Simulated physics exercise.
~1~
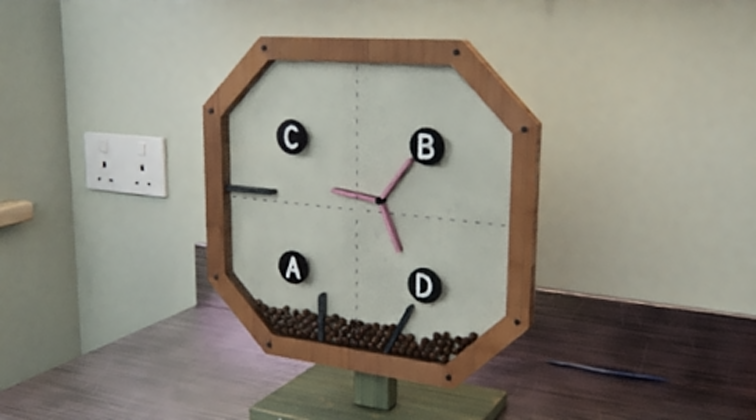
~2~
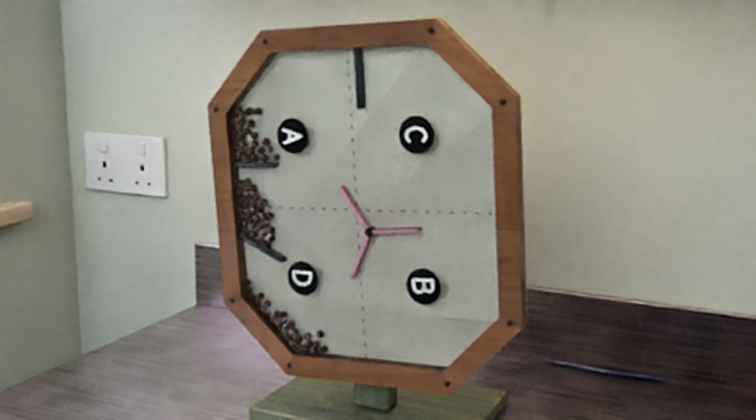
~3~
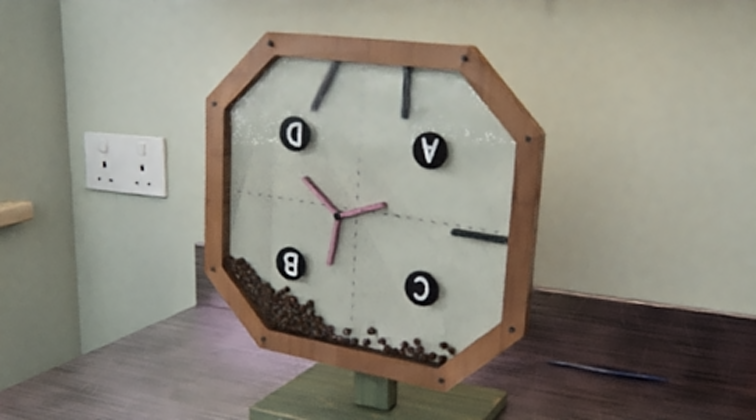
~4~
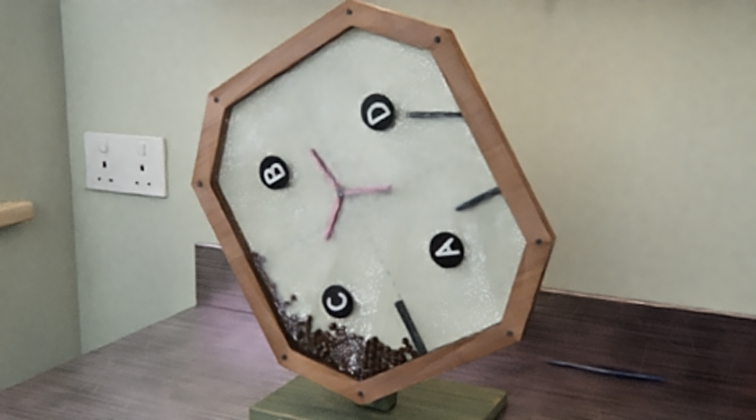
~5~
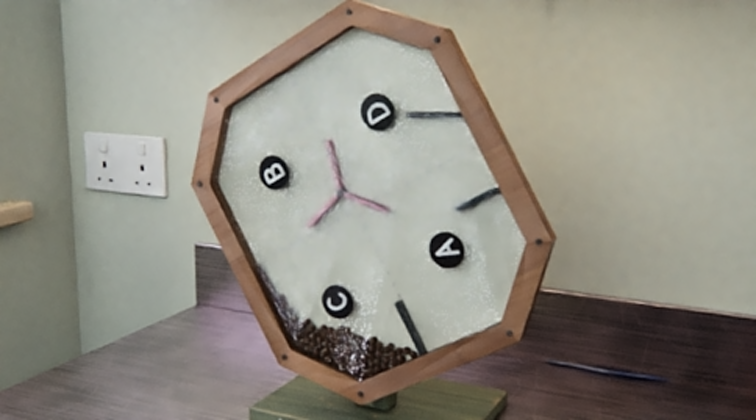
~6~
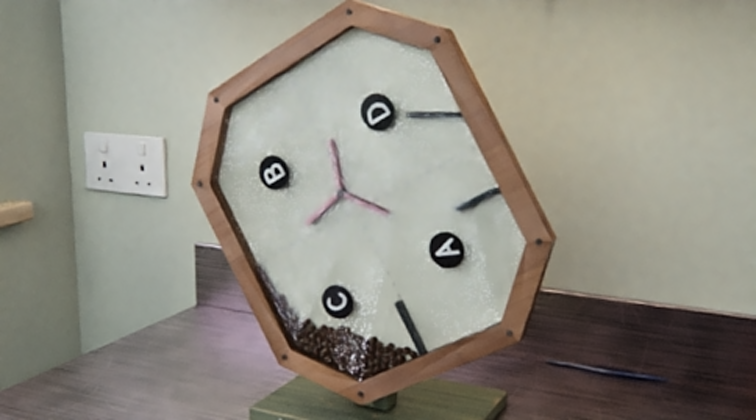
An octagonal wooden case with a pale face stands on a green base on a dark wooden counter, seen from the front, with a white wall socket at left. Round black labels lettered A, B, C and D mark its quarters, dark beads line the bottom, and a pink three-armed piece sits near the middle. The case turns clockwise, carrying beads up its left side between black fins. It swings on past upside down, and the beads tumble to the lower left. It stops tilted, the pink piece turns slightly, and the beads settle at the bottom below C.
